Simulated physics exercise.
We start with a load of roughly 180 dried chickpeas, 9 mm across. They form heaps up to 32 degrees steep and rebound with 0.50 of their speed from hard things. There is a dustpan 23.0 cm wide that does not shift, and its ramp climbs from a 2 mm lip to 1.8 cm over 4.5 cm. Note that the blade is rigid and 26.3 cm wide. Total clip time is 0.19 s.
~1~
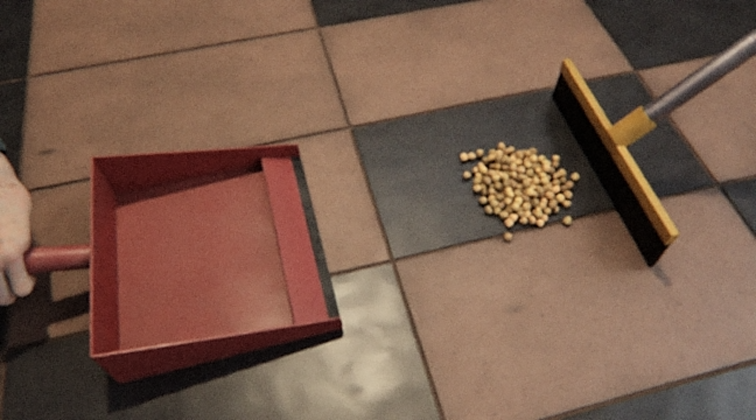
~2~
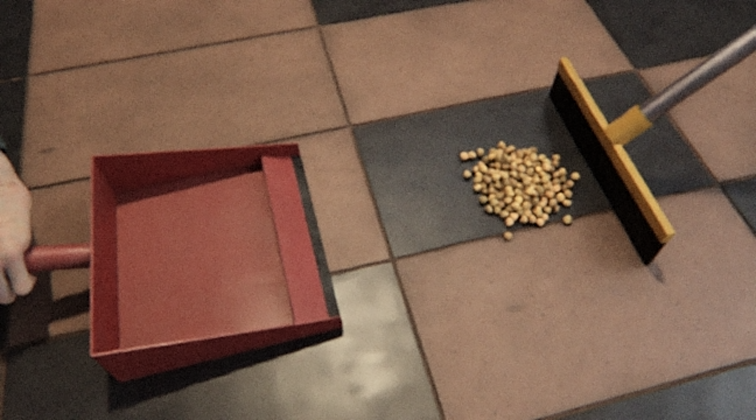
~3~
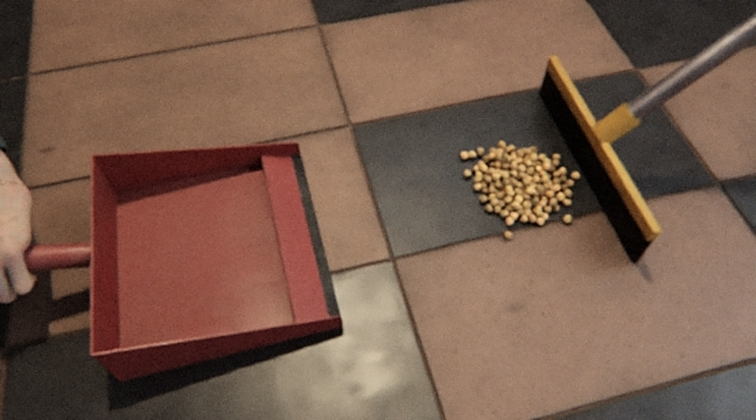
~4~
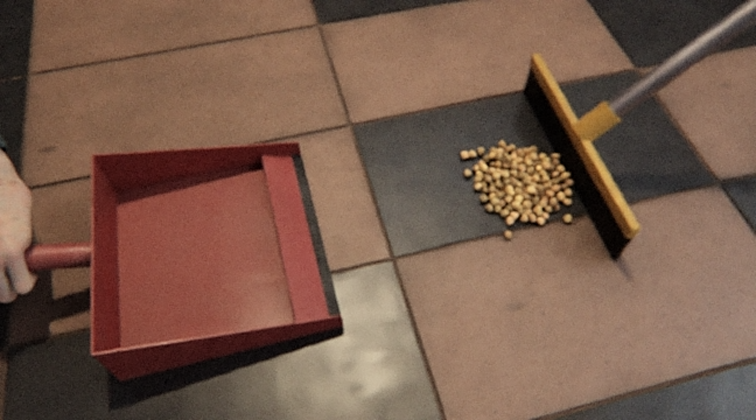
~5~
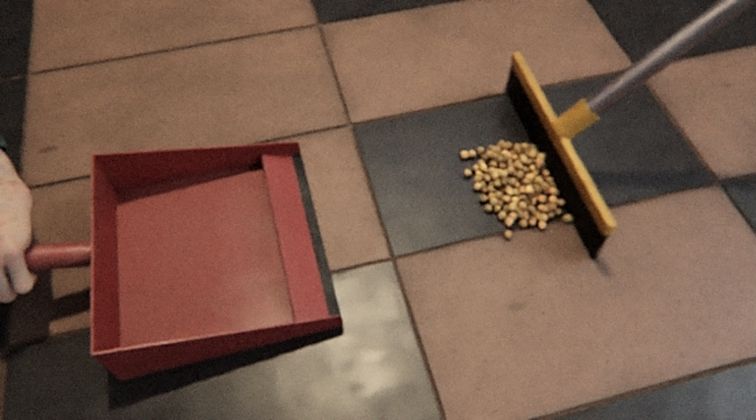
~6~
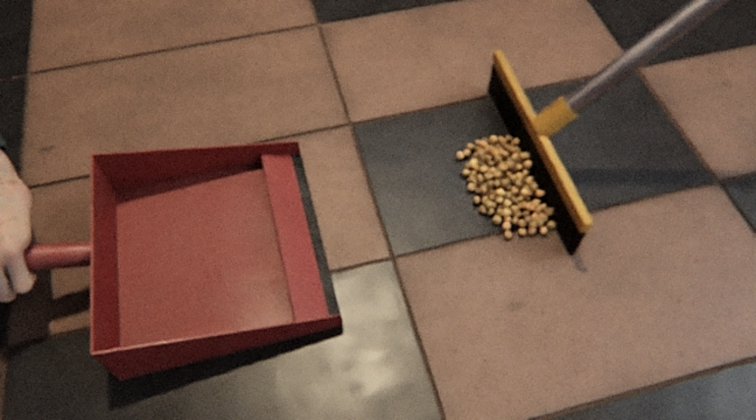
Hand holding a red dustpan still on a tiled floor while a yellow-backed broom slides left, pushing a pile of chickpeas slightly.
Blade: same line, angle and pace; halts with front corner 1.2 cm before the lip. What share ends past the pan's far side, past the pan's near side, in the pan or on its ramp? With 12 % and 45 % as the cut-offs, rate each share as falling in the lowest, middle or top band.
Bands: Far side in the middle band; near side in the lowest band; pan in the middle band.
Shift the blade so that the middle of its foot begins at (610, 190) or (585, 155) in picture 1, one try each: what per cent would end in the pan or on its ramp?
40 and 25 per cent, roughly.
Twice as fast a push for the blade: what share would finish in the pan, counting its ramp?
Then roughly 40 per cent.
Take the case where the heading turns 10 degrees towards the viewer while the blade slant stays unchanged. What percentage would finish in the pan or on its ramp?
That gives near 60 in a hundred.
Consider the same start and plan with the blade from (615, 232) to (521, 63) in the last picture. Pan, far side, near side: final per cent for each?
Pan: 35, far side: 25, near side: 0.
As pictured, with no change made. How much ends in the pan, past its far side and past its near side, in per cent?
The far side gets 25, the near side 0 and the pan 35.
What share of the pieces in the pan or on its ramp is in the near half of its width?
Some 10 per cent.
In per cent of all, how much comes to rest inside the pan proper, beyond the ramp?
It comes to some 10 per cent.
Then, 0.23 s after the last picture, middle of the blade 14 cm from the lip; 0 % over the lip, far side 5 %, near side 0 %.
Then, 0.37 s after the last picture, middle of the blade 6 cm from the lip; 0 % over the lip, far side 20 %, near side 0 %.
Then, 0.65 s after the last picture, middle of the blade 1 cm from the lip; 35 % over the lip, far side 25 %, near side 0 %.
In the end, far side 25 %, near side 0 %, pan 35 %, in front of the lip or behind the blade 35 %.
